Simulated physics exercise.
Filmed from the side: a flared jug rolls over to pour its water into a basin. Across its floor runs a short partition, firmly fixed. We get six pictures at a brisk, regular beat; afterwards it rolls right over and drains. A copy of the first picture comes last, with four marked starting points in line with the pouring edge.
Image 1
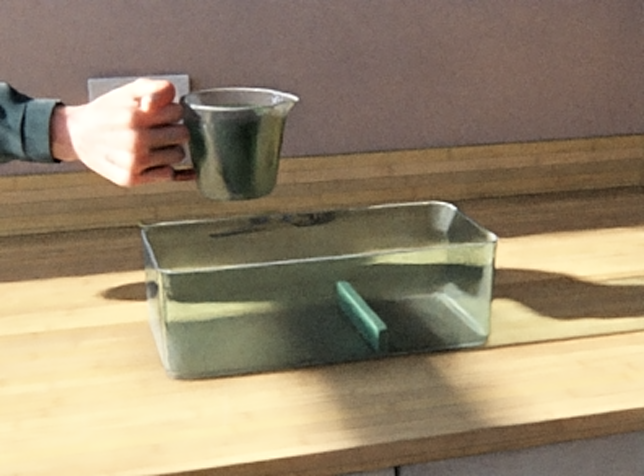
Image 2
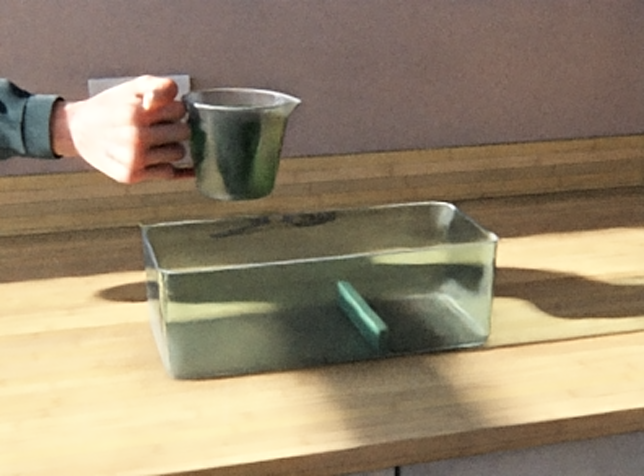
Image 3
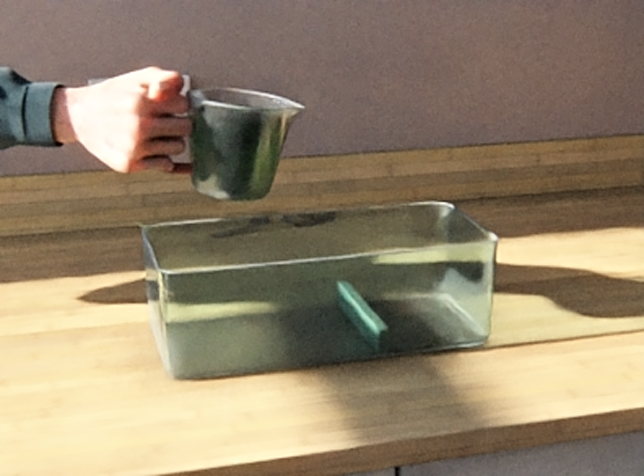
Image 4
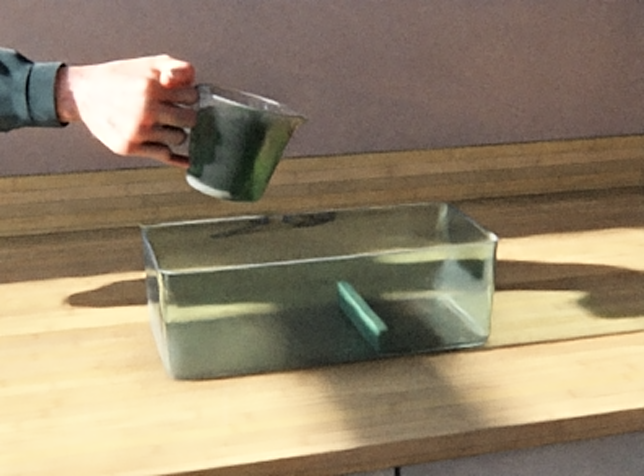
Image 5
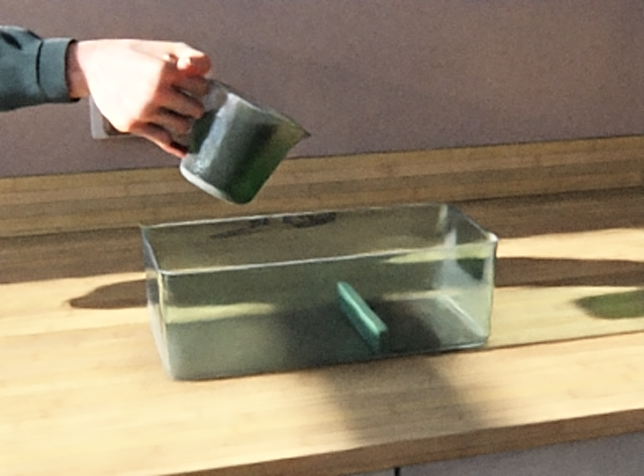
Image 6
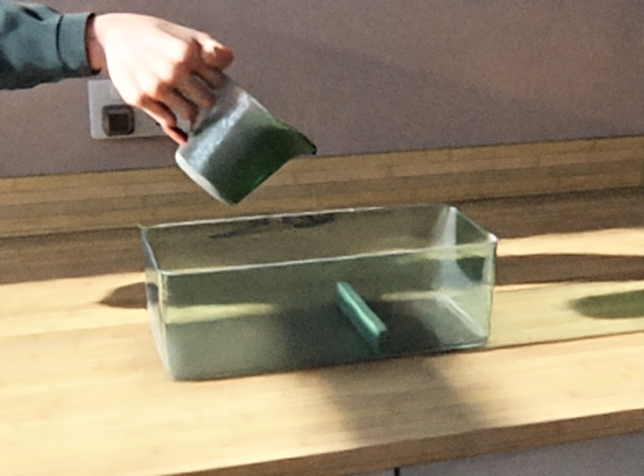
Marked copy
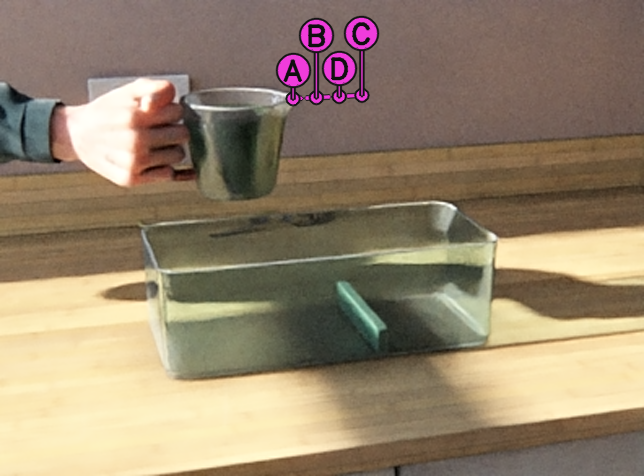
We see a hand holding a flared jug of water above a clear rectangular basin with a short green partition on its floor; the hand rises and tilts the jug steadily rightward until water reaches over its lip.
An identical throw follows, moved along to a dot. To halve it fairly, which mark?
Use spot D.
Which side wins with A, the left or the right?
The left side.
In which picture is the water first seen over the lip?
In picture 6.
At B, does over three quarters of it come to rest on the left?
No, it does not.
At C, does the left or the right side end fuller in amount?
More ends on the right.
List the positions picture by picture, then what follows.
Upright, lip at (296, 98); basin from (165, 378) to (487, 340); top of the wall at (361, 303); nothing has left yet.
Tipped about 2°, lip at (298, 100); nothing has left yet.
Tipped about 8°, lip at (302, 107); nothing has left yet.
Tipped about 17°, lip at (306, 118); nothing has left yet.
Tipped about 29°, lip at (309, 134); nothing has left yet.
Tipped about 43°, lip at (308, 152); water is over the lip, down to (308, 152).
On the marked copy, A at (293, 98); B at (316, 97); C at (361, 95); D at (339, 96).
For spot A, about 79 % ends left of the wall and 20 % right of it.
For spot B, about 63 % ends left of the wall and 34 % right of it; 3 % is lost outside.
For spot C, about 28 % ends left of the wall and 69 % right of it; 3 % is lost outside.
For spot D, about 50 % ends left of the wall and 48 % right of it.
